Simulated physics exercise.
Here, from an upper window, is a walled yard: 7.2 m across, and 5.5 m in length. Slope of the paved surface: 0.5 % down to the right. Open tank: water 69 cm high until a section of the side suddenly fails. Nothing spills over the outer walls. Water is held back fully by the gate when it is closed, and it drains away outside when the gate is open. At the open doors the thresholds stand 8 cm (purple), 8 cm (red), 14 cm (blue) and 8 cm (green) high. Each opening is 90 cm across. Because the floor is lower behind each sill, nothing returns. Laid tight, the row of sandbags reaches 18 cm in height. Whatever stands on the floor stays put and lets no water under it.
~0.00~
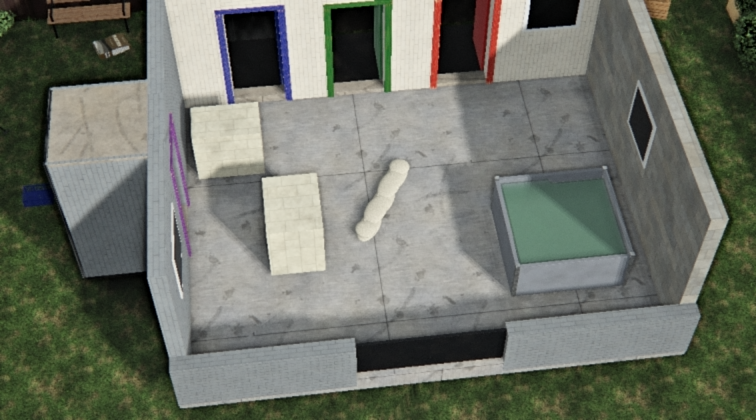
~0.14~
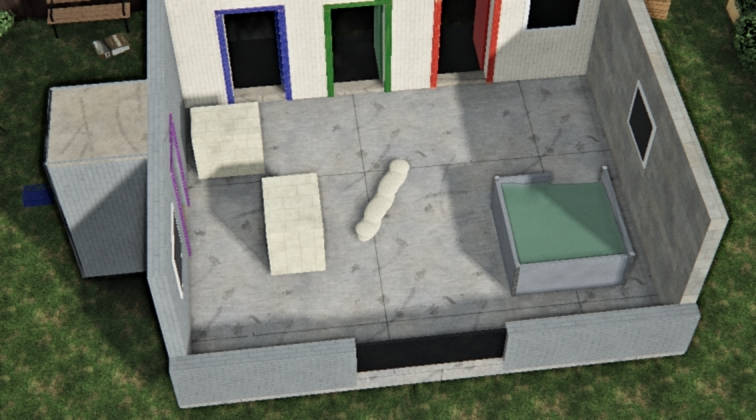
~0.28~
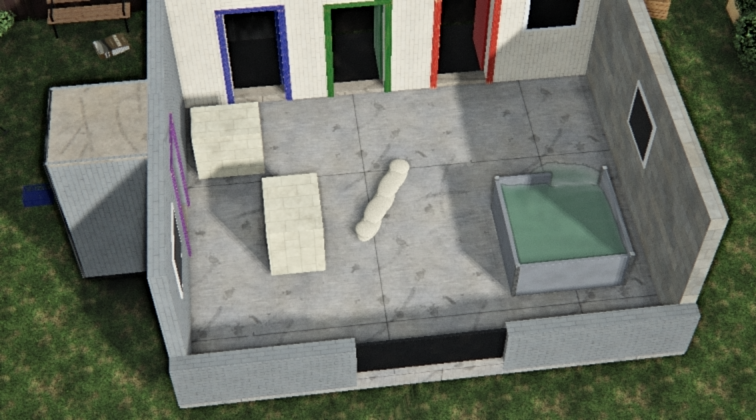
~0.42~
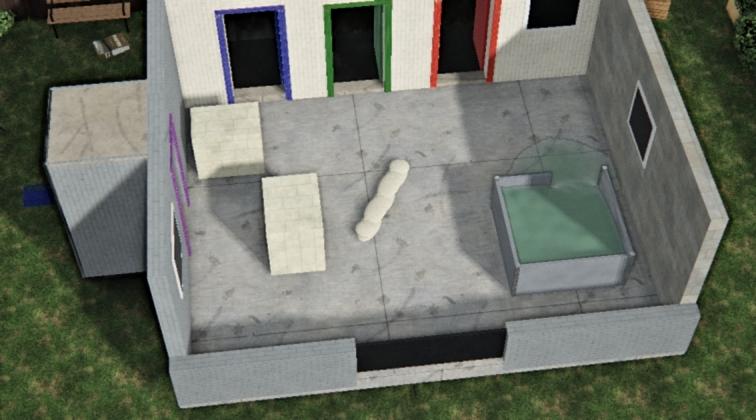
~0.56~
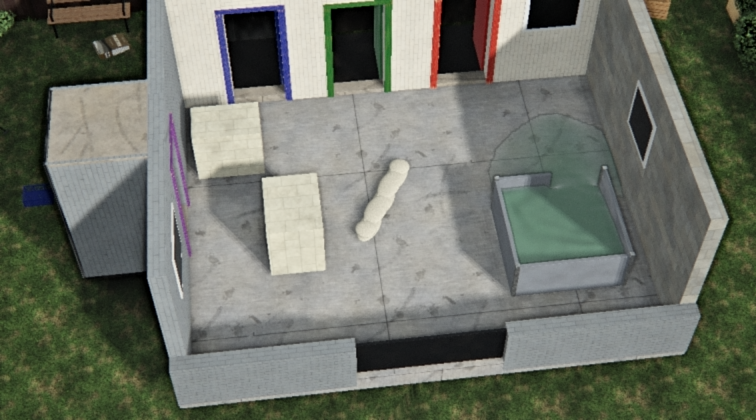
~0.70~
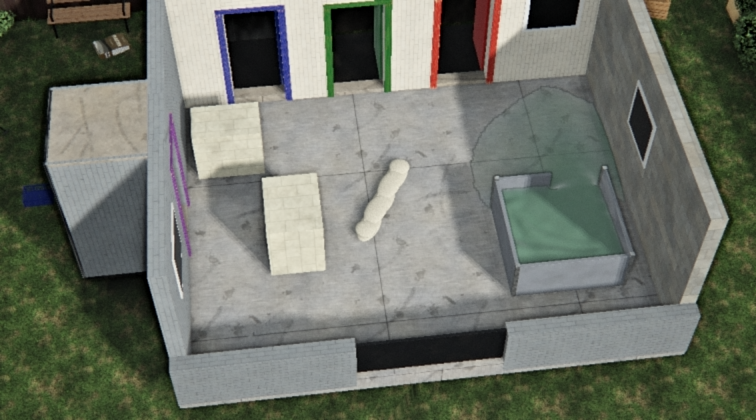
The footage shows a walled paved yard with pale blocks, a lumpy pale row and an open tank of greenish water at right; water pours from the tank's far side and spreads in a widening sheet across the floor behind it.
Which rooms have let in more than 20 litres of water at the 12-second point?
My prediction: Purple door: Within the allowance; red door: Beyond the allowance; blue door: Within the allowance; green door: Within the allowance.
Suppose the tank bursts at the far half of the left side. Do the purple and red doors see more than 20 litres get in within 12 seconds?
With respect to that limit, purple ends up inside it, red ends up inside it.
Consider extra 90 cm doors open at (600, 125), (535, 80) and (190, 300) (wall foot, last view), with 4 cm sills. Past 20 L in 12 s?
The first one exceeds it, the second one exceeds it, and the third one doesn't reach it.
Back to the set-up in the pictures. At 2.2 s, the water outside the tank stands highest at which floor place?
In the last picture, around (568, 79).
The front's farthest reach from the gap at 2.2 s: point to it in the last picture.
I'd mark it close to (360, 97).
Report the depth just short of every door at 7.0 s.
You'd see purple at 8 cm, red at 10 cm, blue at 12 cm and green at 5 cm.
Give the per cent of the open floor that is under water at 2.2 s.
I'd say around 20 % is wet.
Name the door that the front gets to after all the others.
Looks like the purple door.
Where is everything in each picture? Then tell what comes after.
The first frame shows still water, 69 cm deep, in the open tank at (562, 219).
In the second frame, water pours out on the open tank's far side and has run 0.5 m, to a hidden place; typically 9 cm deep outside, 69 cm at the open tank's back.
In the third frame, the front is at (536, 173), 0.8 m from the gap on the open tank's far side; 0.8 m2 of floor is under water; 69 cm left at the back of the open tank.
In the fourth frame, the front is at (549, 142), 1.4 m from the gap on the open tank's far side; 1.8 m2 of floor is under water; 68 cm left at the back of the open tank.
In the fifth frame, water pours out on the open tank's far side and has run 1.9 m, to (559, 118); typically 6 cm deep outside, 60 cm at the open tank's back.
In the sixth frame, the front is at (548, 91), 2.6 m from the gap on the open tank's far side; 4.4 m2 of floor is under water; 58 cm left at the back of the open tank.
After 1.4 s water covers 20 % of the floor and is deepest (50 cm) near (578, 78); purple door not reached, red door 13 cm at the sill, 1 L in, blue door not reached, green door not reached.
After 2.2 s water covers 20 % of the floor and is deepest (40 cm) near (568, 79); purple door not reached, red door 19 cm at the sill, 21 L in, blue door not reached, green door 2 cm at the sill, 0 L in.
After 3.5 s water covers 40 % of the floor and is deepest (24 cm) near (539, 82); purple door not reached, red door 13 cm at the sill, 51 L in, blue door 5 cm at the sill, 0 L in, green door 8 cm at the sill, 0 L in.
After 7.0 s water covers 75 % of the floor and is deepest (16 cm) near (270, 127); purple door 8 cm at the sill, 6 L in, red door 10 cm at the sill, 71 L in, blue door 12 cm at the sill, 0 L in, green door 5 cm at the sill, 0 L in.
After 12.0 s water covers 95 % of the floor and is deepest (8 cm) near (356, 218); purple door 6 cm at the sill, 10 L in, red door 5 cm at the sill, 74 L in, blue door 7 cm at the sill, 1 L in, green door 8 cm at the sill, 2 L in.
